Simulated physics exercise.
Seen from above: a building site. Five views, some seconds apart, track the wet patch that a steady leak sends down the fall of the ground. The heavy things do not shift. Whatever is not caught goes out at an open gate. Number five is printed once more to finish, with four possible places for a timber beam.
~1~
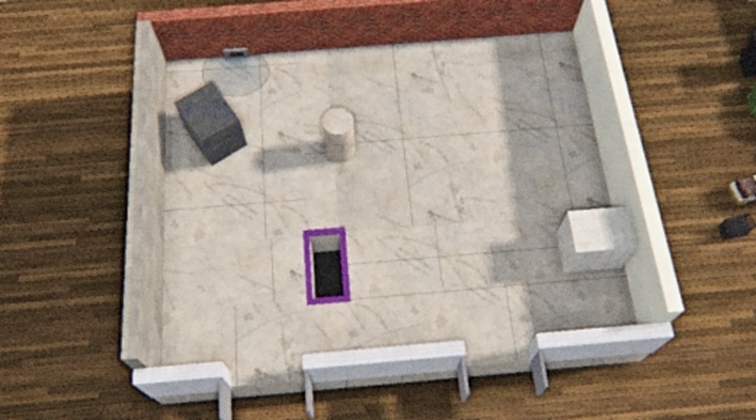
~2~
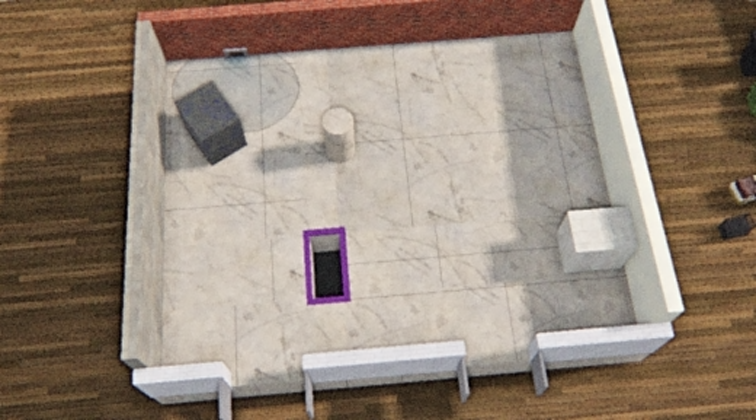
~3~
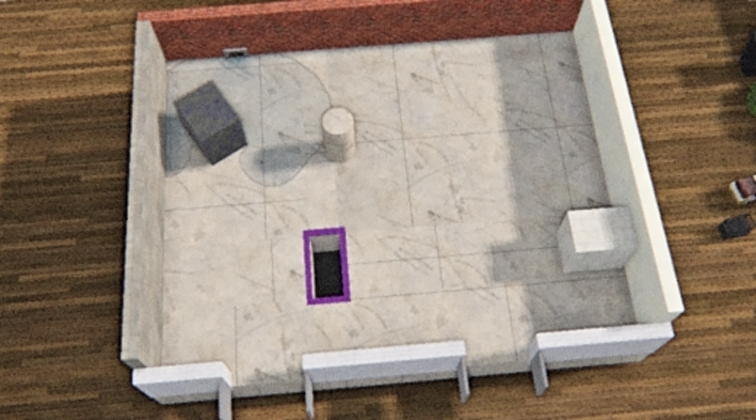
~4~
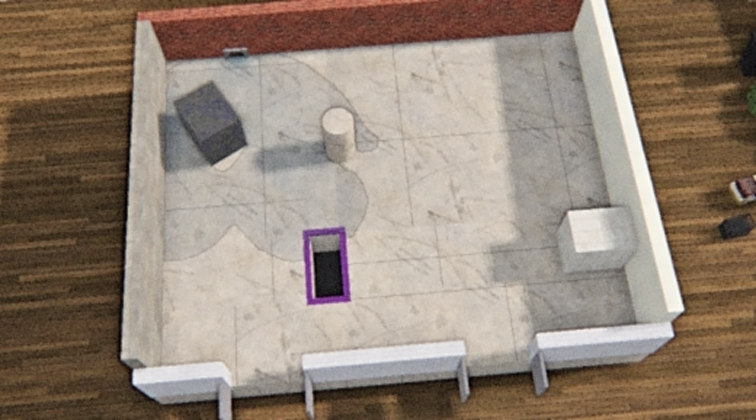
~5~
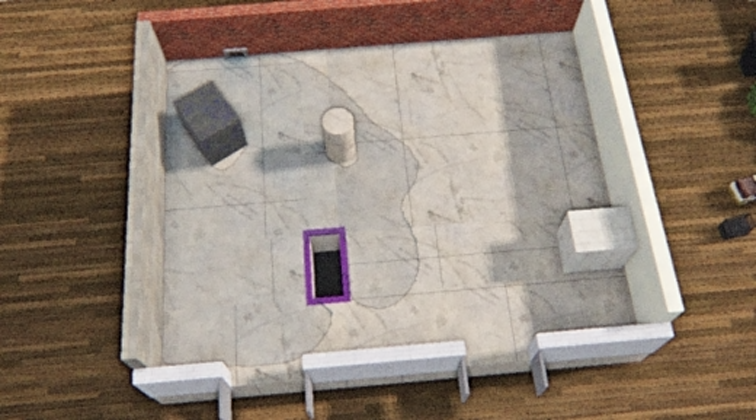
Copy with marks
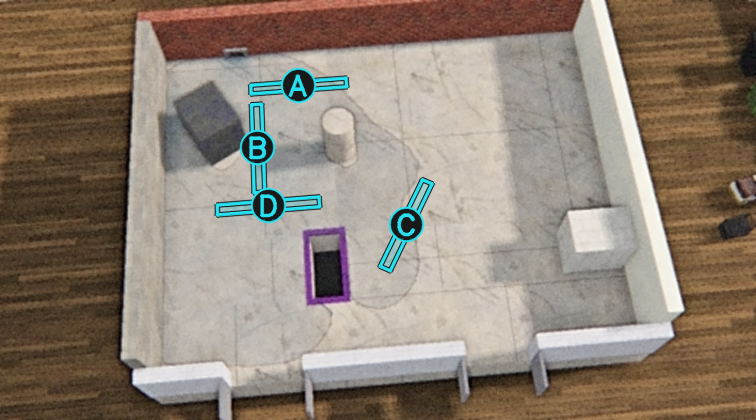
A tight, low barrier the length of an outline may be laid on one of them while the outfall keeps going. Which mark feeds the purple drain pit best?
The answer is position C.
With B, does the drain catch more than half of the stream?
No.
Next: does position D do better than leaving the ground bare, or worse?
It is worse.
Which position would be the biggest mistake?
Here it is position D.
On the marked copy, A from (250, 89) to (346, 82); B from (259, 192) to (256, 104); C from (385, 268) to (427, 181); D from (217, 210) to (319, 201).
For position A, about 21 % of the stream goes into the purple drain pit, about 73 % out by the gates.
For position B, about 21 % of the stream goes into the purple drain pit, about 74 % out by the gates.
For position C, about 35 % of the stream goes into the purple drain pit, about 61 % out by the gates.
For position D, about 7 % of the stream goes into the purple drain pit, about 88 % out by the gates.
